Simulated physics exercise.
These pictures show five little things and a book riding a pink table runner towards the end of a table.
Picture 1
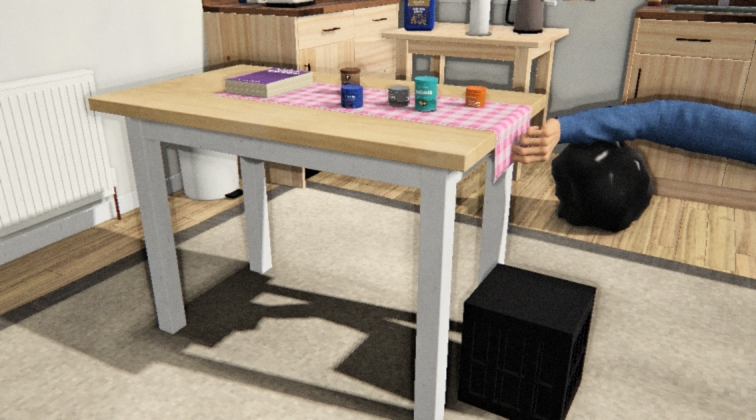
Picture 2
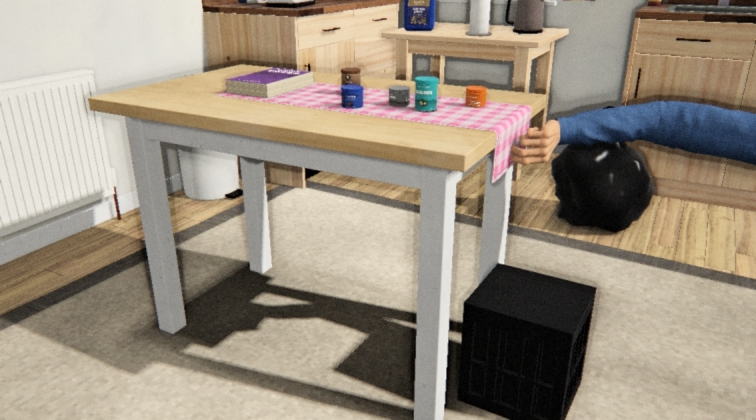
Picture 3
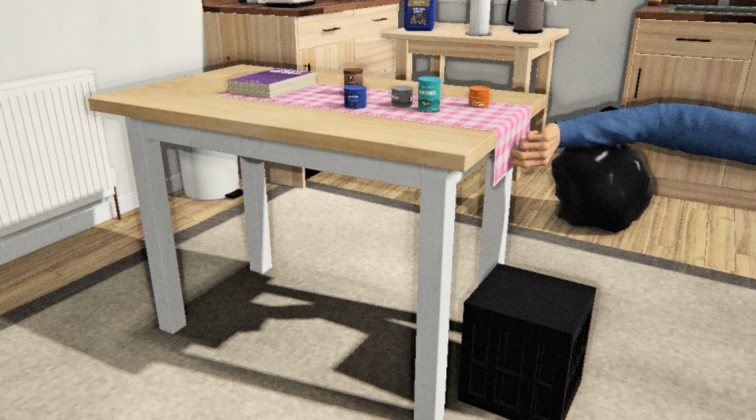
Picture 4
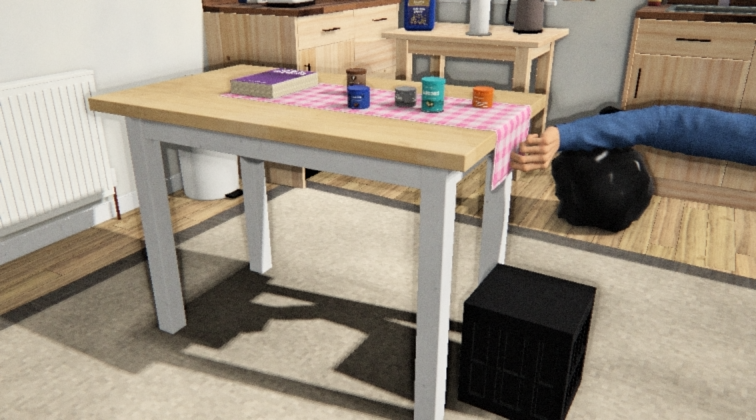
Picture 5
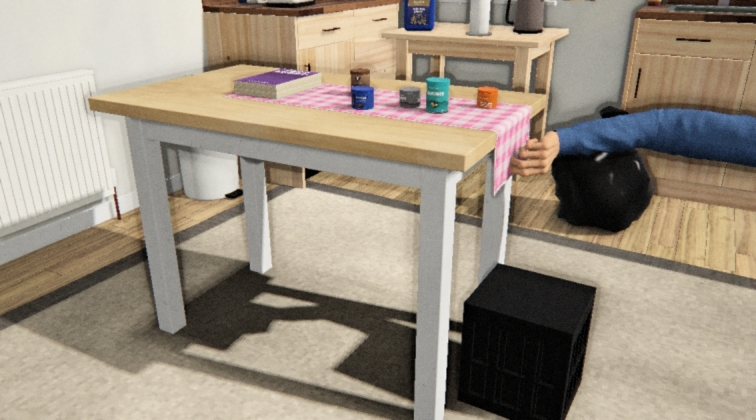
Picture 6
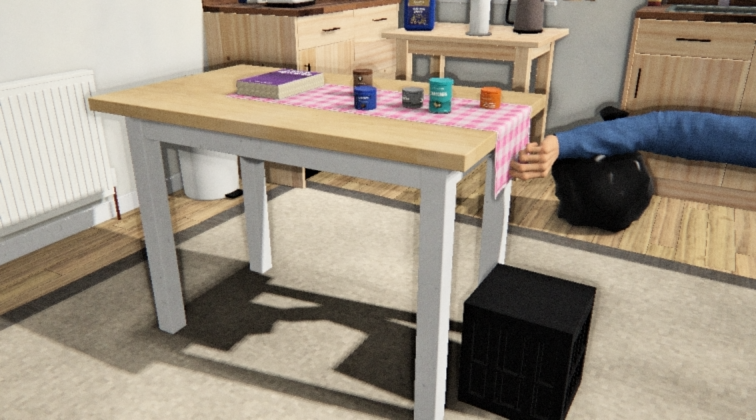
In a kitchen, a purple book and five small pots and cans sit on a pink checked runner across a wooden table. A blue-sleeved arm at the right grips the runner's hanging end and draws it slightly downward, and the items shift a little to the right together.
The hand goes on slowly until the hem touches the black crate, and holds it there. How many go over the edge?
Over the edge go three.
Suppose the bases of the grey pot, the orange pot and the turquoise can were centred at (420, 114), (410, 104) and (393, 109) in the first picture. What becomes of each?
The grey pot drops off; the orange pot comes down; the turquoise can comes down.
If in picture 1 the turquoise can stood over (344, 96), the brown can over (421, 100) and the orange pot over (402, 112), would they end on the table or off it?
The turquoise can does not fall, the brown can comes down, the orange pot drops off.
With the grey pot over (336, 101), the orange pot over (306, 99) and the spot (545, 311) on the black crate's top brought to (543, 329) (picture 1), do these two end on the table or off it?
The grey pot stays on, the orange pot stays on.
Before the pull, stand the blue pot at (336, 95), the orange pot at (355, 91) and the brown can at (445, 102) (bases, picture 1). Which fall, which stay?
The blue pot survives; the orange pot remains up; the brown can is carried off.
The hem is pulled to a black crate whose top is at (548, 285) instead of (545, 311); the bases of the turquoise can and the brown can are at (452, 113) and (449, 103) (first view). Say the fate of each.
The turquoise can tumbles off, the brown can is carried off.
Soon after, hem near (508, 225); orange pot gone.
After that, hem near (506, 262); orange pot and turquoise can gone.
In the end, hem on the crate; orange pot, turquoise can and grey pot gone. The table loses three.
